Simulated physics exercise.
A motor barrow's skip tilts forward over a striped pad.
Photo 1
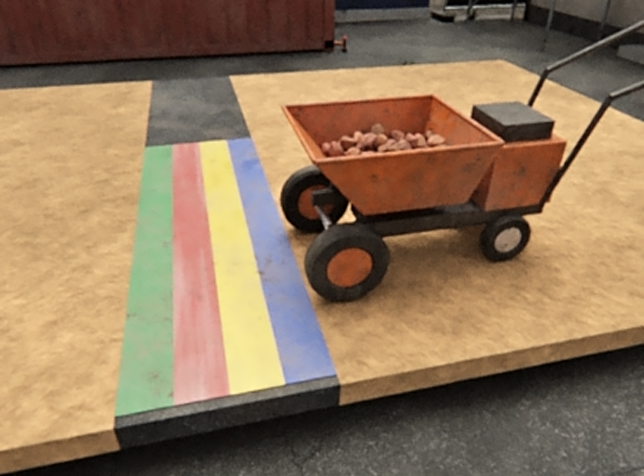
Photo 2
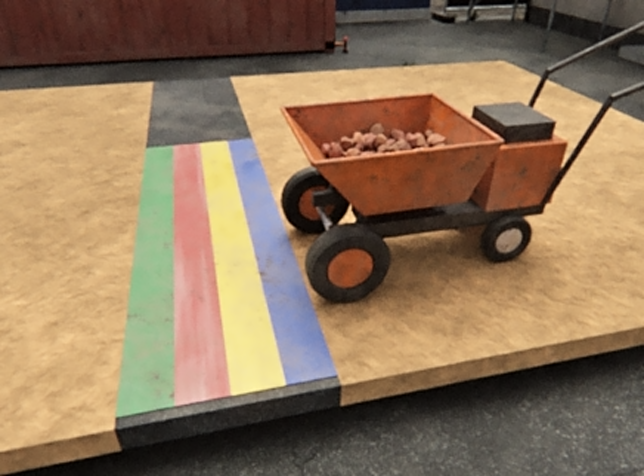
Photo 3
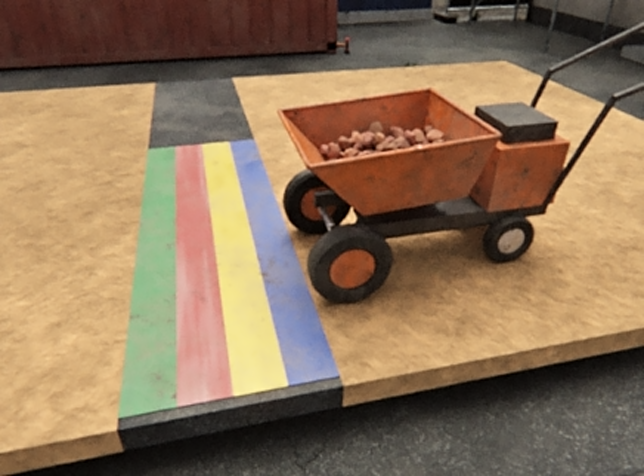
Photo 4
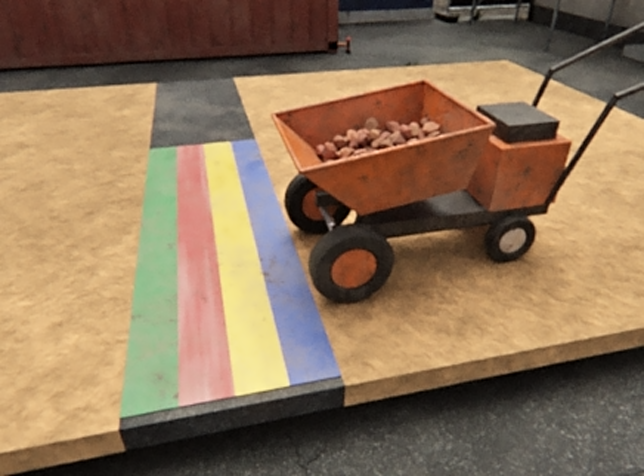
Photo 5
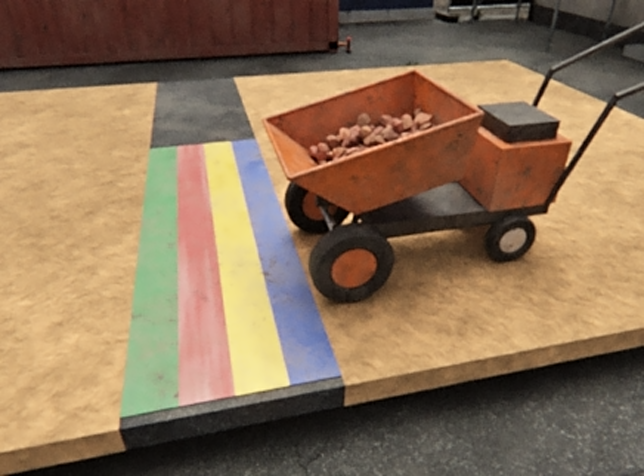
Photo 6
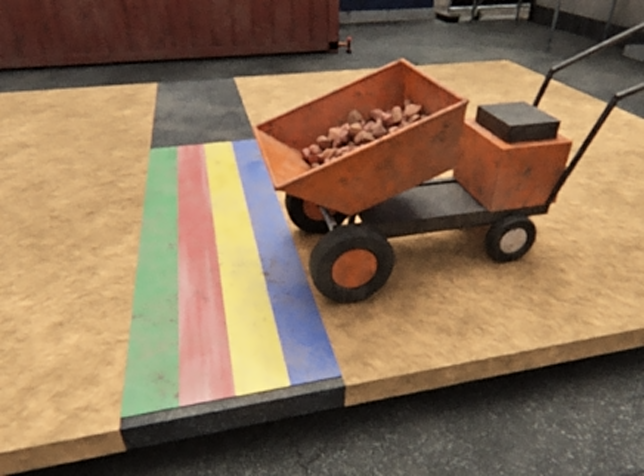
At first, an orange motor barrow loaded with lumps of rubble stands with its skip level, beside a pad striped green, red, yellow and blue. The skip then tilts forward to the left, barely and then more clearly, its back end rising while the wheels stay put and the rubble remains inside.
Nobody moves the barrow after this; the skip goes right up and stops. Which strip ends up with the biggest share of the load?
The red strip.
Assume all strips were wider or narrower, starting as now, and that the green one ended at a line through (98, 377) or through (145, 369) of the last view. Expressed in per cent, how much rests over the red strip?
50 and 40 percent, roughly.
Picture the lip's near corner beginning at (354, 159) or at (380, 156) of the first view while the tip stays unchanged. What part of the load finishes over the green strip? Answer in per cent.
10 and 10 in a hundred, in that order.
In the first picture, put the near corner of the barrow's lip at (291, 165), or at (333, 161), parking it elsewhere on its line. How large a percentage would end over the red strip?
First spot: About 30 percent; second spot: About 40 percent.
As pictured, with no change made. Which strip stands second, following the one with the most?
The green strip is second.
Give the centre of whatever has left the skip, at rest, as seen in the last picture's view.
(183, 278).
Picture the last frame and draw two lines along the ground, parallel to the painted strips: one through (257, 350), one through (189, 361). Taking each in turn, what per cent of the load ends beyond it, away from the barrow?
Close to 100 % and 50 %, in that order.
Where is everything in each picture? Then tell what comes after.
In the first frame, lip of the skip (315, 162), level; top of the load (388, 160), lumps of rubble; blue strip (298, 335); yellow strip (250, 344); red strip (199, 352); green strip (147, 361).
In the second frame, lip of the skip (314, 164), level; top of the load (388, 160).
In the third frame, lip of the skip (309, 168), tipped barely; top of the load (403, 150).
In the fourth frame, lip of the skip (301, 172), tipped a little; top of the load (413, 146).
In the fifth frame, lip of the skip (289, 179), tipped a little; top of the load (406, 140).
In the sixth frame, lip of the skip (277, 188), tipped clearly; top of the load (407, 130); blue strip (303, 336); yellow strip (255, 345); red strip (205, 353); green strip (153, 362).
Just after the last frame, skip tipped steeply; every one in the skip.
A moment on, skip tipped right over; the larger part in the skip; just a few over the yellow strip; about a tenth over the red strip.
Further on, skip tipped right over; about a tenth in the skip; about a tenth over the yellow strip; roughly half over the red strip; roughly a third over the green strip; about a tenth off the paint.
When it is over, skip tipped right over; just a few in the skip; not one over the blue strip; about a tenth over the yellow strip; roughly half over the red strip; roughly a third over the green strip; about a tenth off the paint.
